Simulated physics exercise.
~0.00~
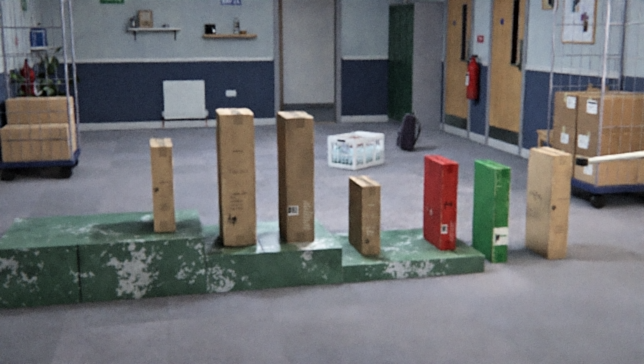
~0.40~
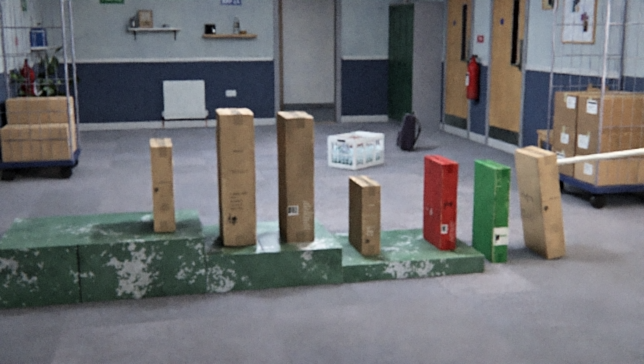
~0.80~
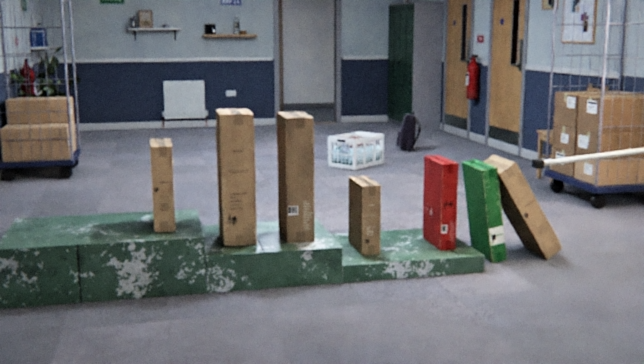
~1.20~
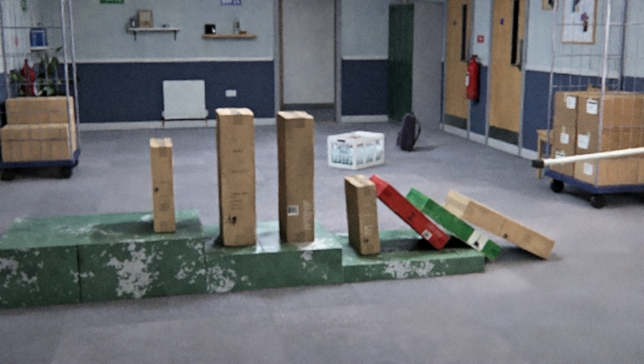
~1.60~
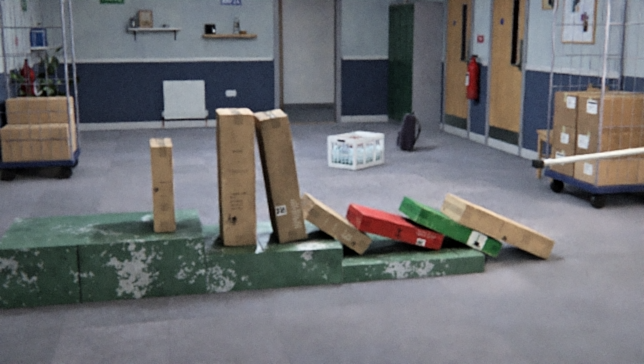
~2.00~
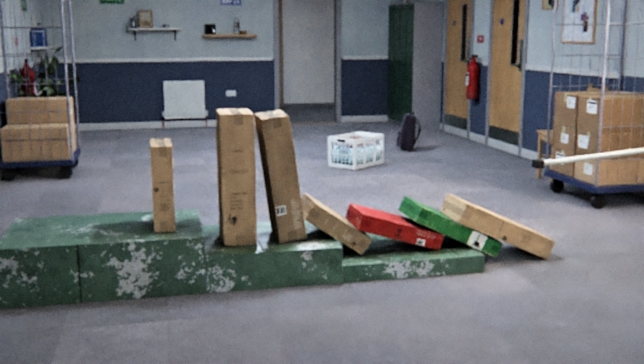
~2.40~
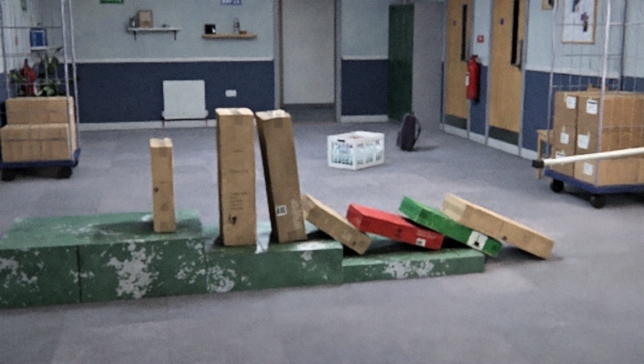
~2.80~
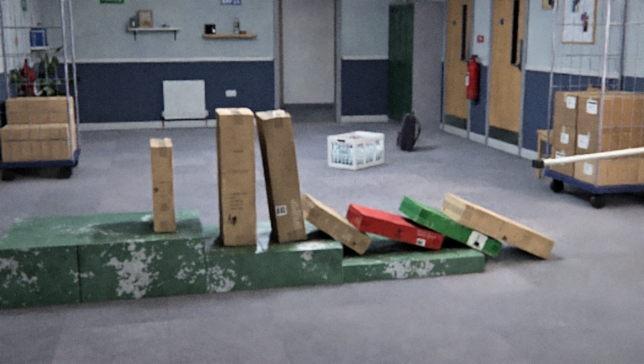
In a hallway with blue and white walls, tall cartons of differing sizes stand in a row up low, worn green steps. A pale pole at the right edge pushes the nearest brown carton, and it tips left against the green one. The green carton leans into the red, and all three topple leftward toward a short brown carton. That one falls too, against a tall carton on the next step, which tilts left and comes to rest against its neighbour. The last two cartons on the left stay upright, and everything lies still.
